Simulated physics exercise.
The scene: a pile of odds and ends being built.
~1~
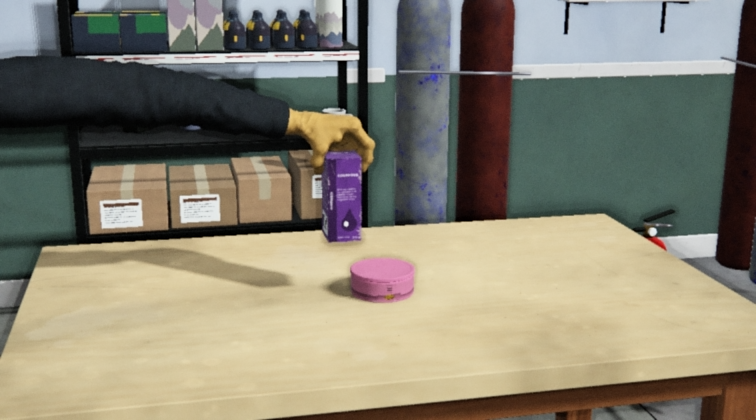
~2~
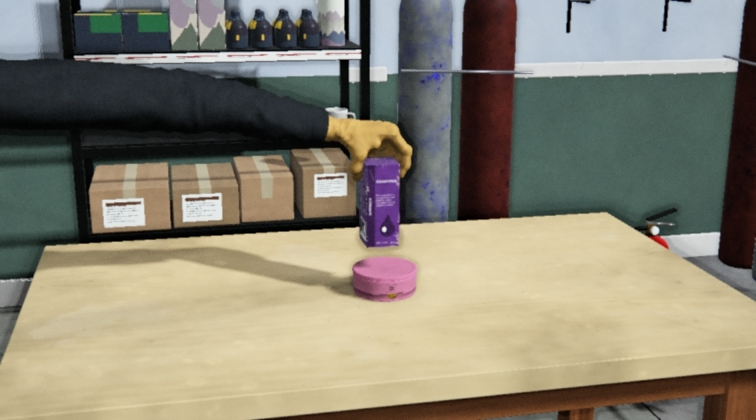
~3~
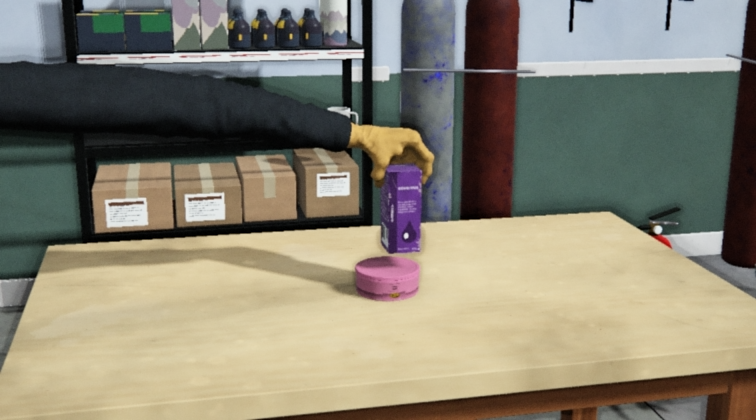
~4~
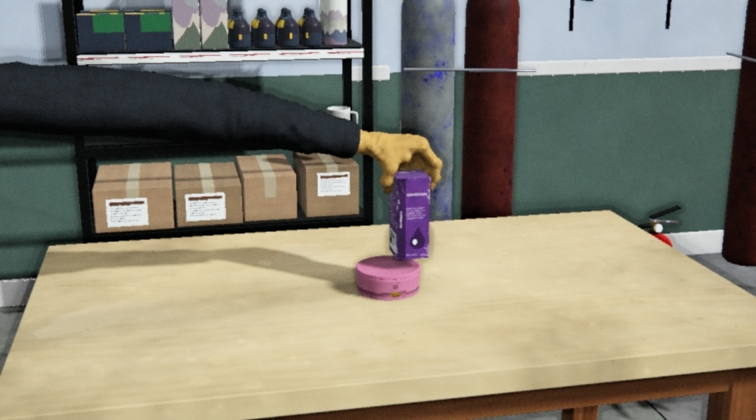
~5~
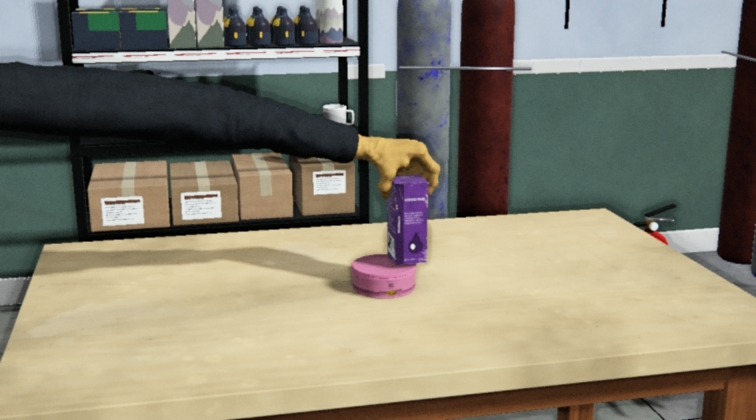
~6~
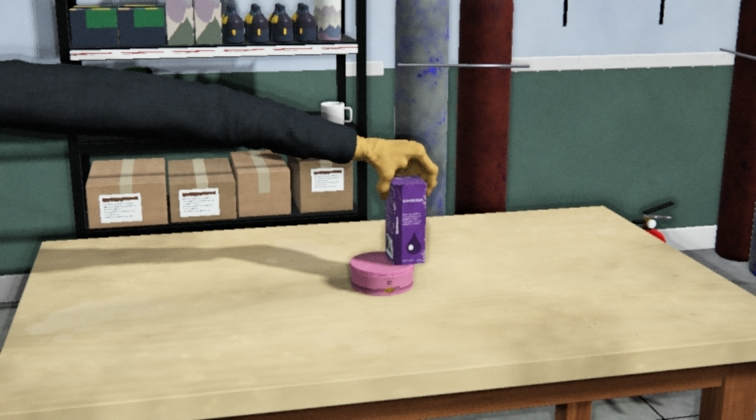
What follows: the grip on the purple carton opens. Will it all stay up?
It keeps its balance.
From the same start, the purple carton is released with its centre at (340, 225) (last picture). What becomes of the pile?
Then it comes apart.
Then, 0.20 s past the last view, nothing moves.
Then, 0.60 s past the last view, purple carton resting near (405, 220).
Finally, both still in place. Final places as the last picture's camera would see them, purple carton near (405, 220). The pile stays up.
